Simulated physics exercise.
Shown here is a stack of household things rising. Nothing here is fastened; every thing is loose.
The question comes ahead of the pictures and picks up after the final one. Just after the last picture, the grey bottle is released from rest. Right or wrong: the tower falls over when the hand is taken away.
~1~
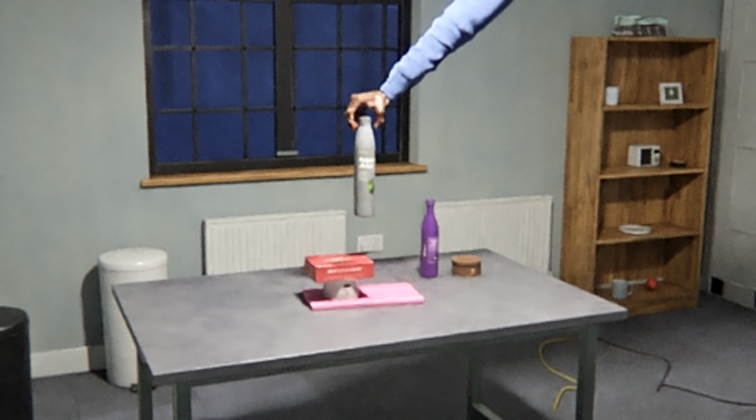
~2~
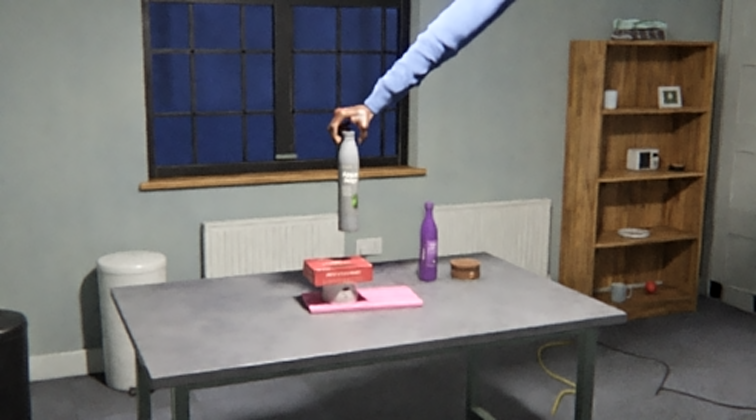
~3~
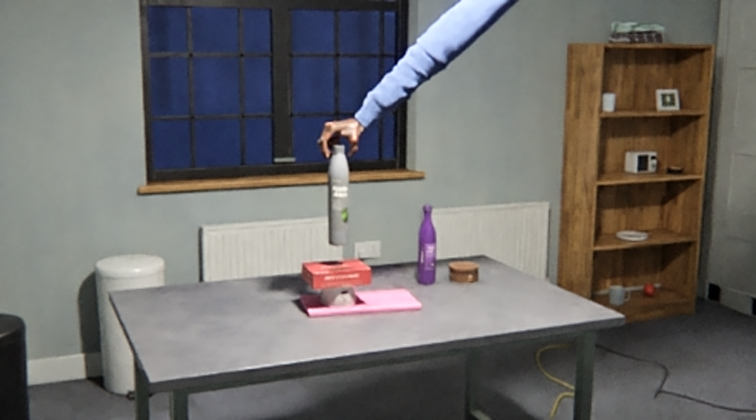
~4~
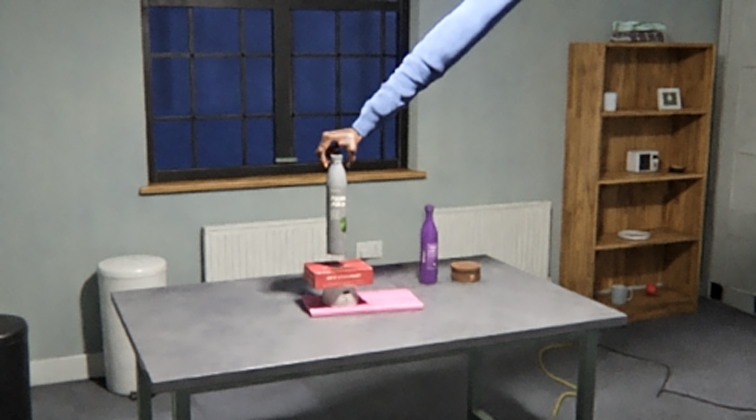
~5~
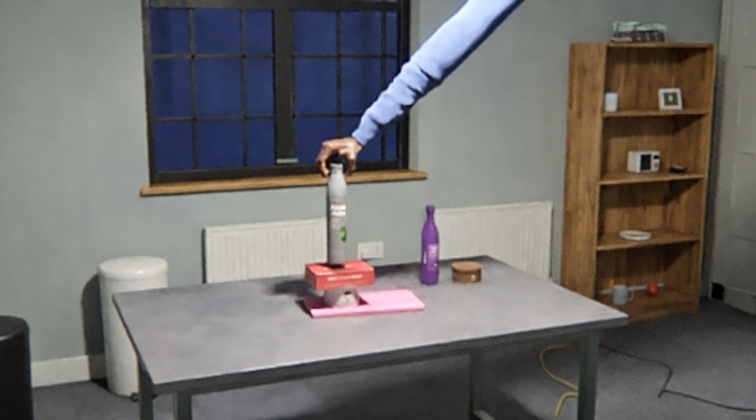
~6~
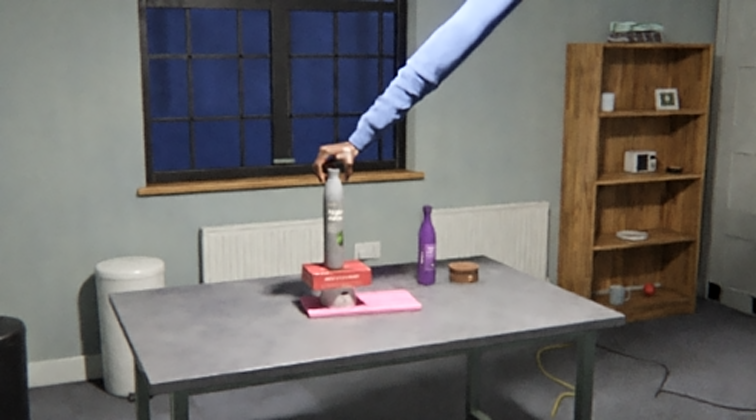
Wrong.
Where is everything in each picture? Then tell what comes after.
In the first picture, still above its spot; grey bottle (364, 167); purple bottle (430, 238).
In the second picture, still above its spot; grey bottle (348, 182); pink board (361, 299).
In the third picture, still above its spot; grey bottle (338, 195); white tub (339, 292).
In the fourth picture, still above its spot; grey bottle (336, 205); brown tub (466, 273).
In the fifth picture, still above its spot; grey bottle (337, 214); red packet (339, 274).
In the sixth picture, in place under the hand; grey bottle (334, 219); purple bottle (427, 245).
Then, 0.20 s on from there, no change.
Then, 0.60 s on from there, grey bottle resting near (334, 219).
In the end, all 6 unmoved. At the end, from the last picture's camera, grey bottle near (334, 219). The pile stays up.
